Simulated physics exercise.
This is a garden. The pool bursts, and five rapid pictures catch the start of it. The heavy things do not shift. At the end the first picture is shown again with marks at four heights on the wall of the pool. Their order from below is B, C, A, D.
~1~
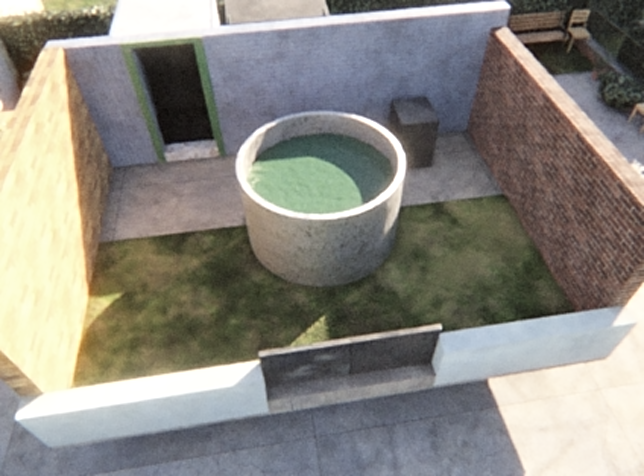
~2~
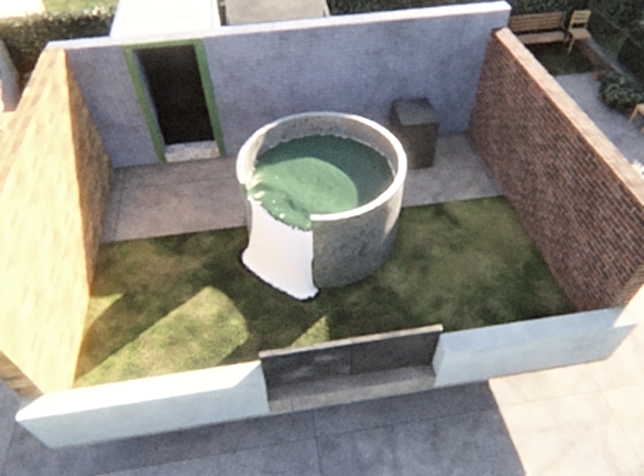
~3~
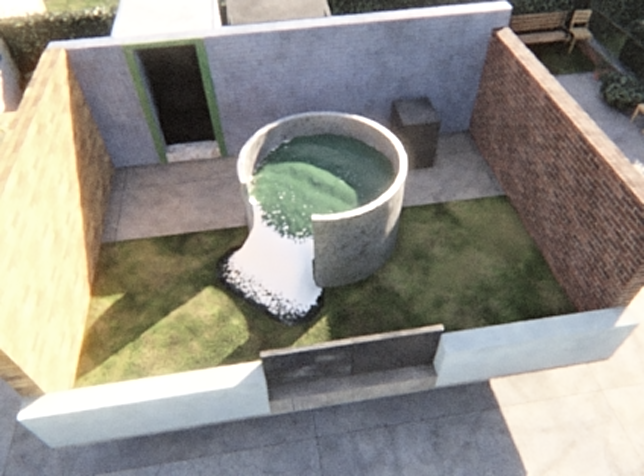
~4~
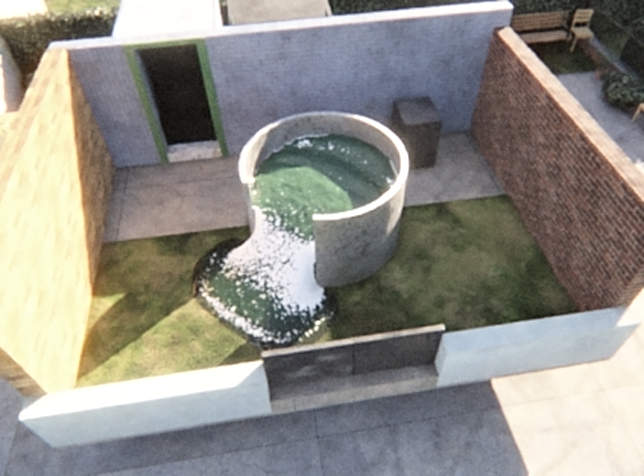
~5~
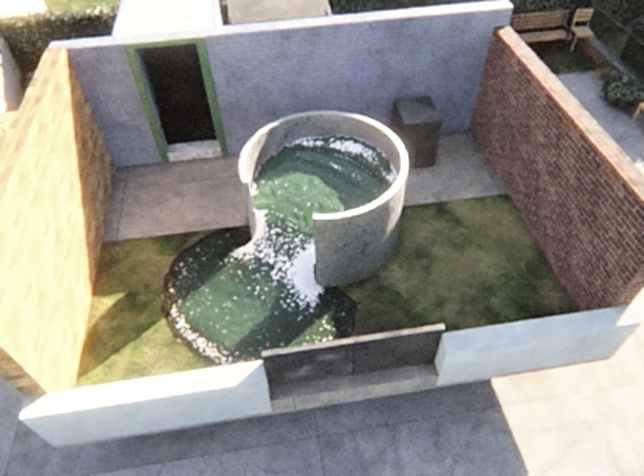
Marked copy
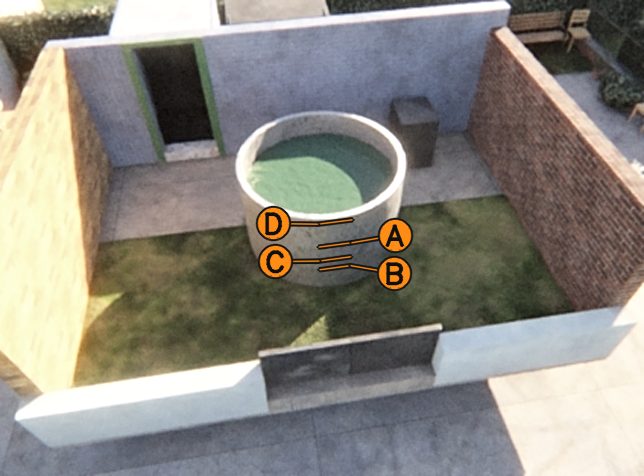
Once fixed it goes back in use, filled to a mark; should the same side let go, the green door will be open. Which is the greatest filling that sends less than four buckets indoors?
A is the one.
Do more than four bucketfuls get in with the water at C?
No, not at all.
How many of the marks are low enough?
Three of them.
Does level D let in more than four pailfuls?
Yes, it does.
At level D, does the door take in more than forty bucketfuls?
No.
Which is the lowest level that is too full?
Level D.
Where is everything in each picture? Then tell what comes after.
Water in the pool at rest, its middle at (321, 178); foot of the green doorway at (193, 159); shut gate at (350, 345), in the first frame.
Front seen at (245, 252), 1 % of the ground wet, in the second frame.
Front seen at (225, 261), 4 % of the ground wet, in the third frame.
Front seen at (200, 274), 9 % of the ground wet, in the fourth frame.
Front seen at (185, 329), 16 % of the ground wet, in the fifth frame.
On the marked copy, A at (335, 244); B at (335, 267); C at (335, 258); D at (335, 221); from the bottom up B, C, A, D.
For level A, a bucket or two gets in.
For level B, nothing gets over.
For level C, nothing gets over.
For level D, about 12 bucketfuls get in.
